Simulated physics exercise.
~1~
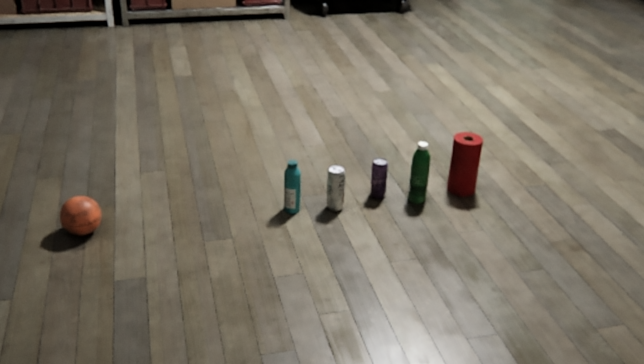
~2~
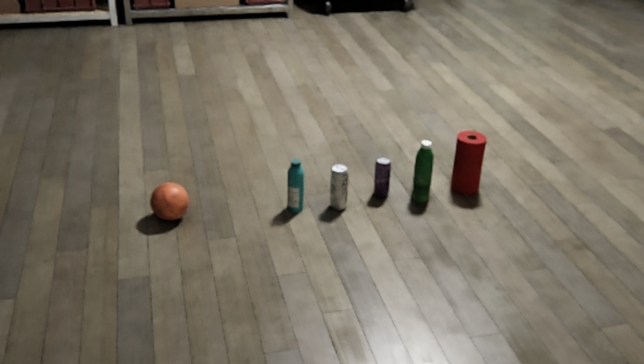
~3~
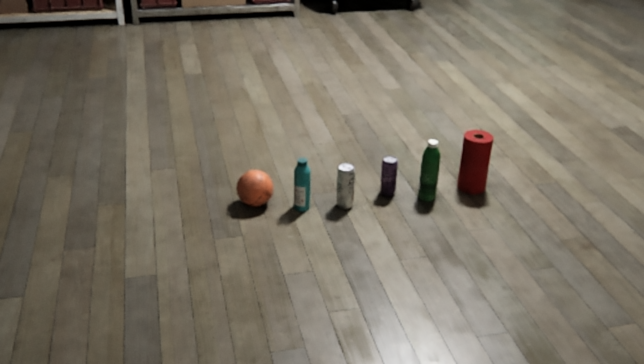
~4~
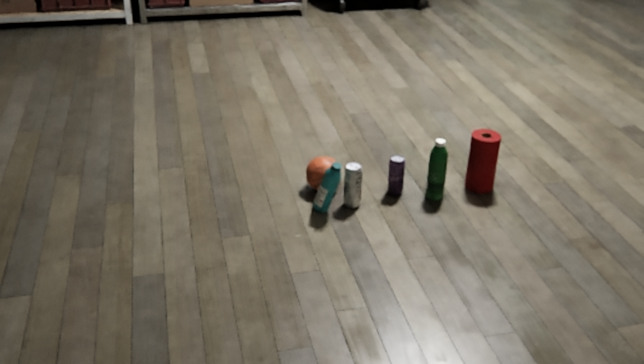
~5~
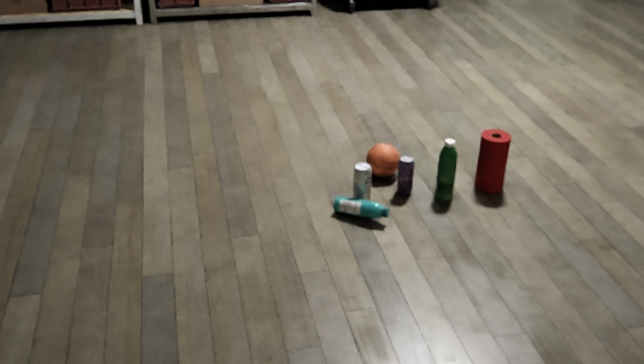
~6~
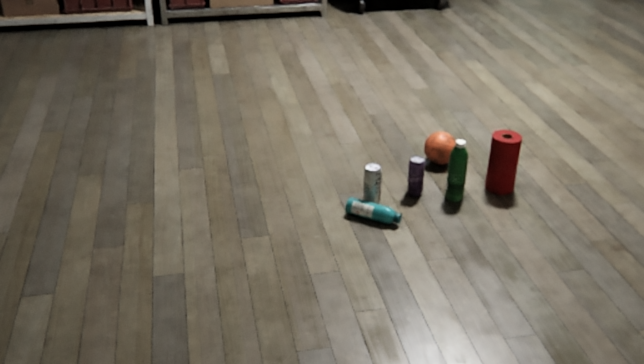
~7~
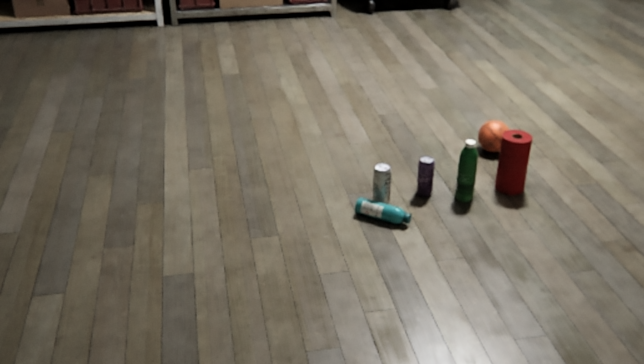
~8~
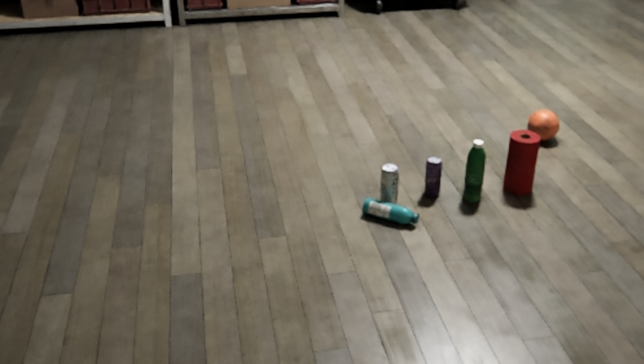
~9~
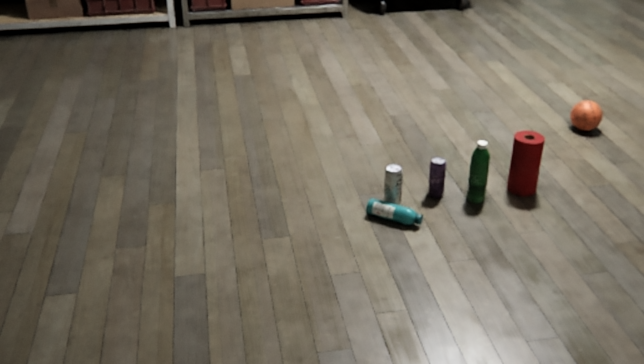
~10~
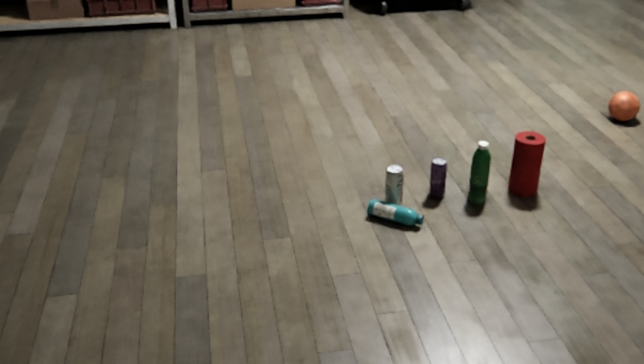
On a dim wooden floor with shelving at the back, a turquoise bottle, a white can, a purple can, a green bottle and a red roll stand in a loose row. An orange ball rolls in from the left and strikes the turquoise bottle, which tips and drops onto its side in front of the white can. The ball veers behind the others and keeps rolling right, passing the purple can, the green bottle and the red roll. It ends near the right edge, with only the turquoise bottle down and the rest upright.
